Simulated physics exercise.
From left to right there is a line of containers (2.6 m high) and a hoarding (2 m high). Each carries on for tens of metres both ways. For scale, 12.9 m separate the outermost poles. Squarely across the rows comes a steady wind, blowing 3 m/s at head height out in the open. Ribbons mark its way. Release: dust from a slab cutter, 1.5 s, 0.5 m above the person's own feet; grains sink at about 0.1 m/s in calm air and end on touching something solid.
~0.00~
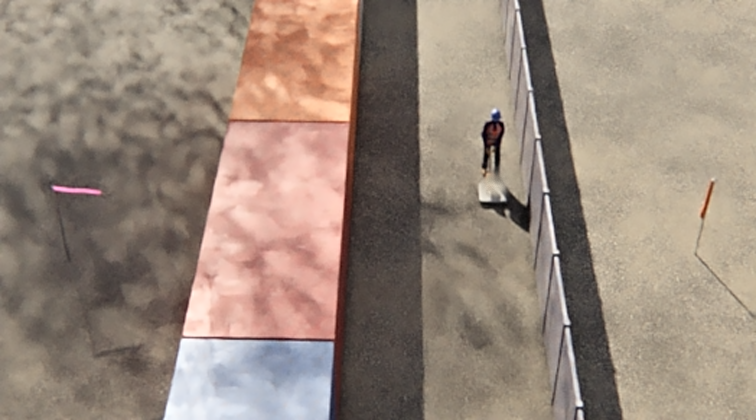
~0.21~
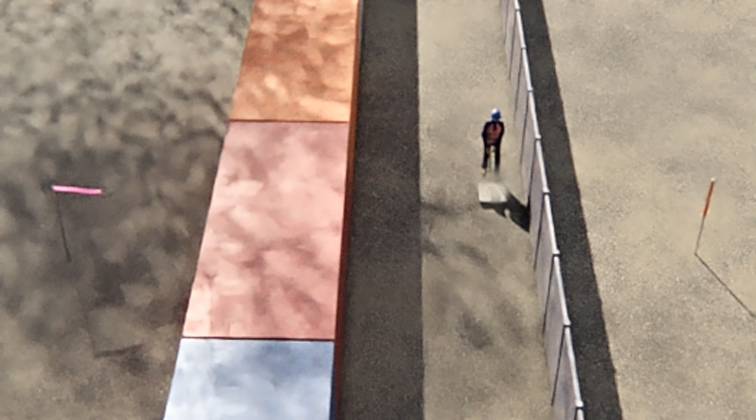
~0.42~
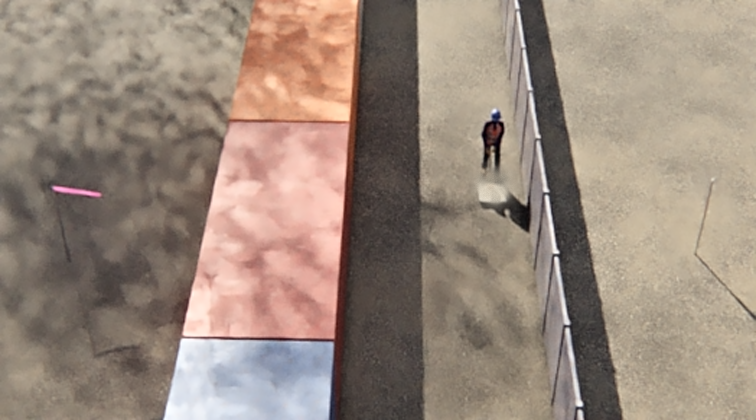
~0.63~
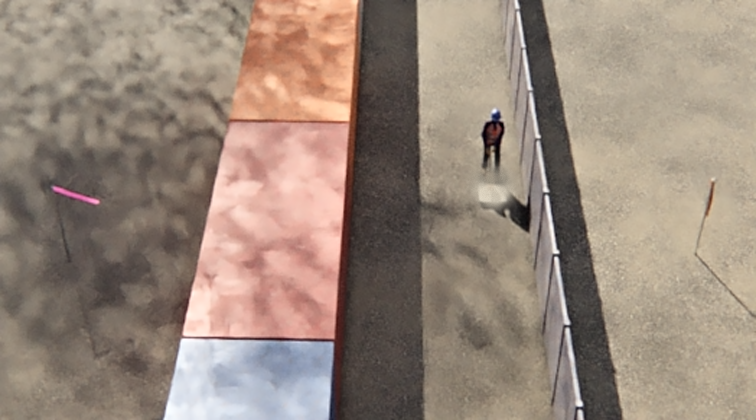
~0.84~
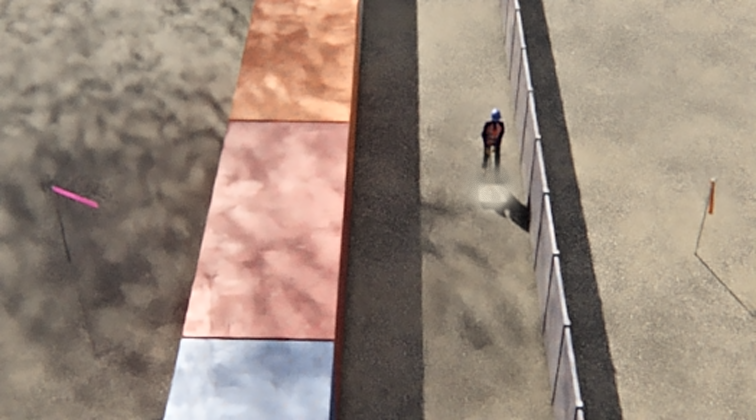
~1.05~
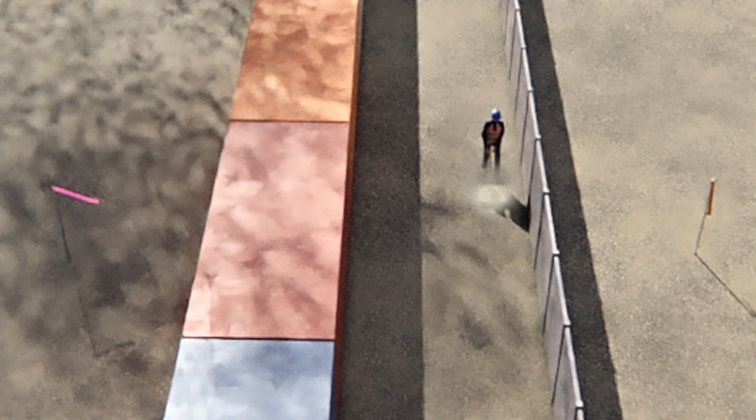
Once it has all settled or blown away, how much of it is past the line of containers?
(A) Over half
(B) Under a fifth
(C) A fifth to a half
Under a fifth.
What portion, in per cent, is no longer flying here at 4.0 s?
I reckon it's close to 40 percent.
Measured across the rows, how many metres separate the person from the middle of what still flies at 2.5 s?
Around 0.0 metres.
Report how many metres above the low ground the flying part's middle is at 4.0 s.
Middle height: Approx. 0.4 m.
After 2.5 s, 0 % is beyond the line of containers; 14 % has touched down or left; the middle of what still flies is 0.3 m above the low ground, near (484, 193).
After 4.0 s, 0 % is beyond the line of containers; 40 % has touched down or left; the middle of what still flies is 0.3 m above the low ground, near (467, 191).
After 8.0 s, 0 % is beyond the line of containers; 68 % has touched down or left; the middle of what still flies is 1.0 m above the low ground, near (414, 167).
After 20.0 s, 0 % is beyond the line of containers; 84 % has touched down or left; the middle of what still flies is 2.2 m above the low ground, near (659, 122).
After 45.0 s, 0 % is beyond the line of containers; 98 % has touched down or left.
